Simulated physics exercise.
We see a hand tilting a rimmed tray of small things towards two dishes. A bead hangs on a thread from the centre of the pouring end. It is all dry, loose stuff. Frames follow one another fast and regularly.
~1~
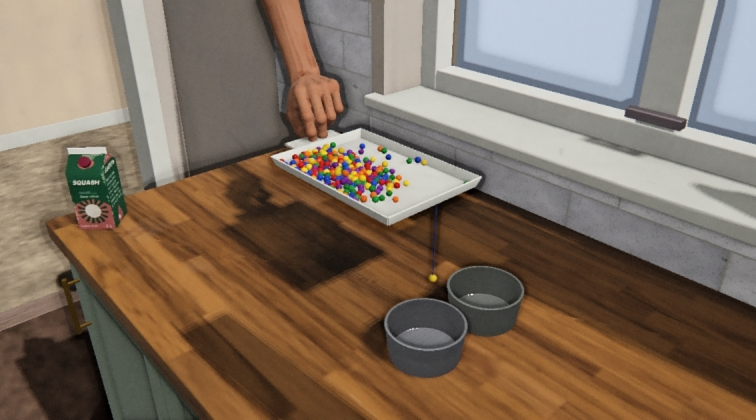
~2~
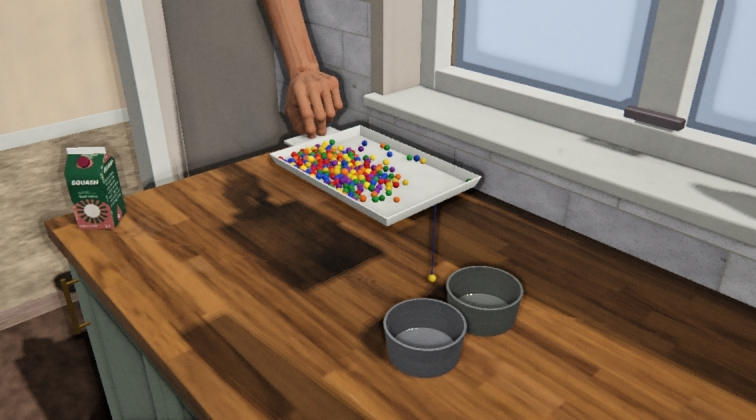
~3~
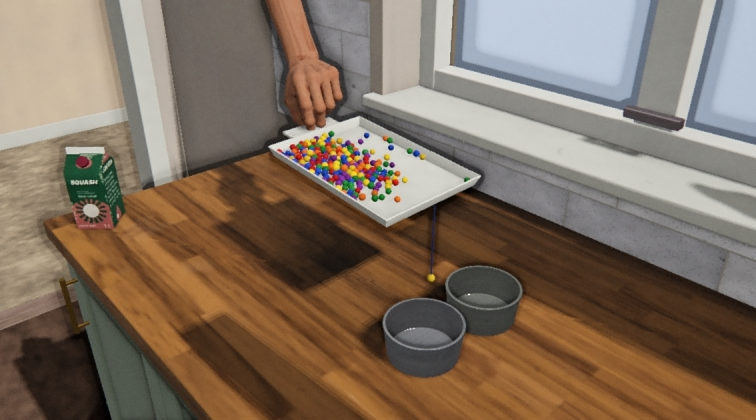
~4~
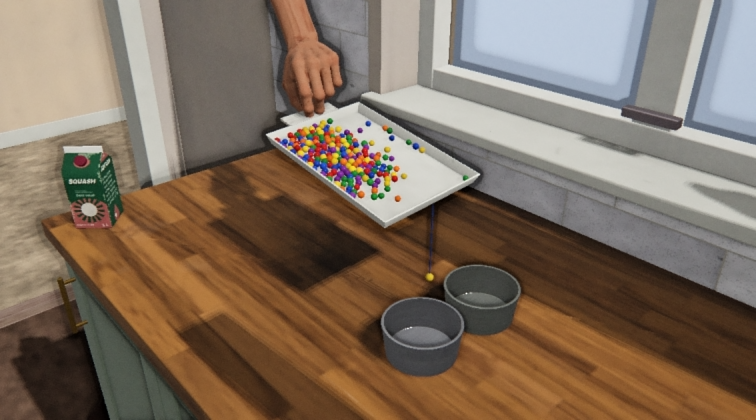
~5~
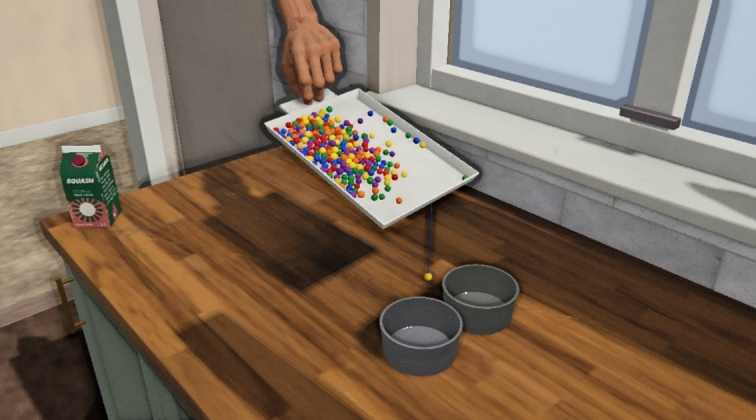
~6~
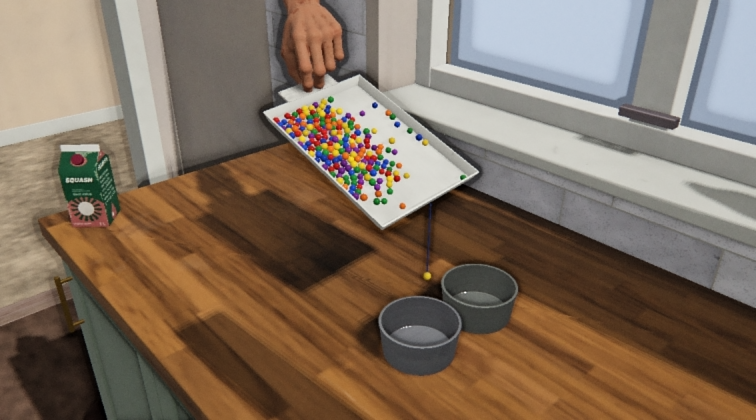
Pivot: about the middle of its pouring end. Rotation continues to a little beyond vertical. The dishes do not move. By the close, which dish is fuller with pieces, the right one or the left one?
The left one.
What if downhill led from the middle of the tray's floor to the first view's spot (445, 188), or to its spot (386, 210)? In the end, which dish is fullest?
The rightmost dish, then the leftmost dish.
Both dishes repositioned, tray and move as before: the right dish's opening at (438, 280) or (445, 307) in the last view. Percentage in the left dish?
30 %, 30 %.
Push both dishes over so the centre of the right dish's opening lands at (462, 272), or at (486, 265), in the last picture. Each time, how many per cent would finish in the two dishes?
First try: Around 40 percent; second try: Around 20 percent.
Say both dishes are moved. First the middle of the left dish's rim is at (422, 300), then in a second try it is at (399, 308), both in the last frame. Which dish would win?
With the dishes at the first place it's the left-side dish, and at the second it's the left-side dish.
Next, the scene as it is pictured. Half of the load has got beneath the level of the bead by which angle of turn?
Close to 75 degrees, I reckon.
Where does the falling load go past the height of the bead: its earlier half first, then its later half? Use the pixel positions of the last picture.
Around (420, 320), followed by around (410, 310).
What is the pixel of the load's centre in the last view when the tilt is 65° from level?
Roughly at (409, 242).
Shortly afterwards, tray tipped steeply; near half on the tray; near a quarter in the left dish; a little outside both; near a third in the air.
Next, tray tipped past a quarter turn; near two thirds in the left dish; only a few in the right dish; near a quarter outside both; only a few in the air.
Some moments later, tray tipped past a quarter turn; near two thirds in the left dish; only a few in the right dish; near a quarter outside both.
In the end, tray tipped past a quarter turn; near two thirds in the left dish; only a few in the right dish; near a third outside both.
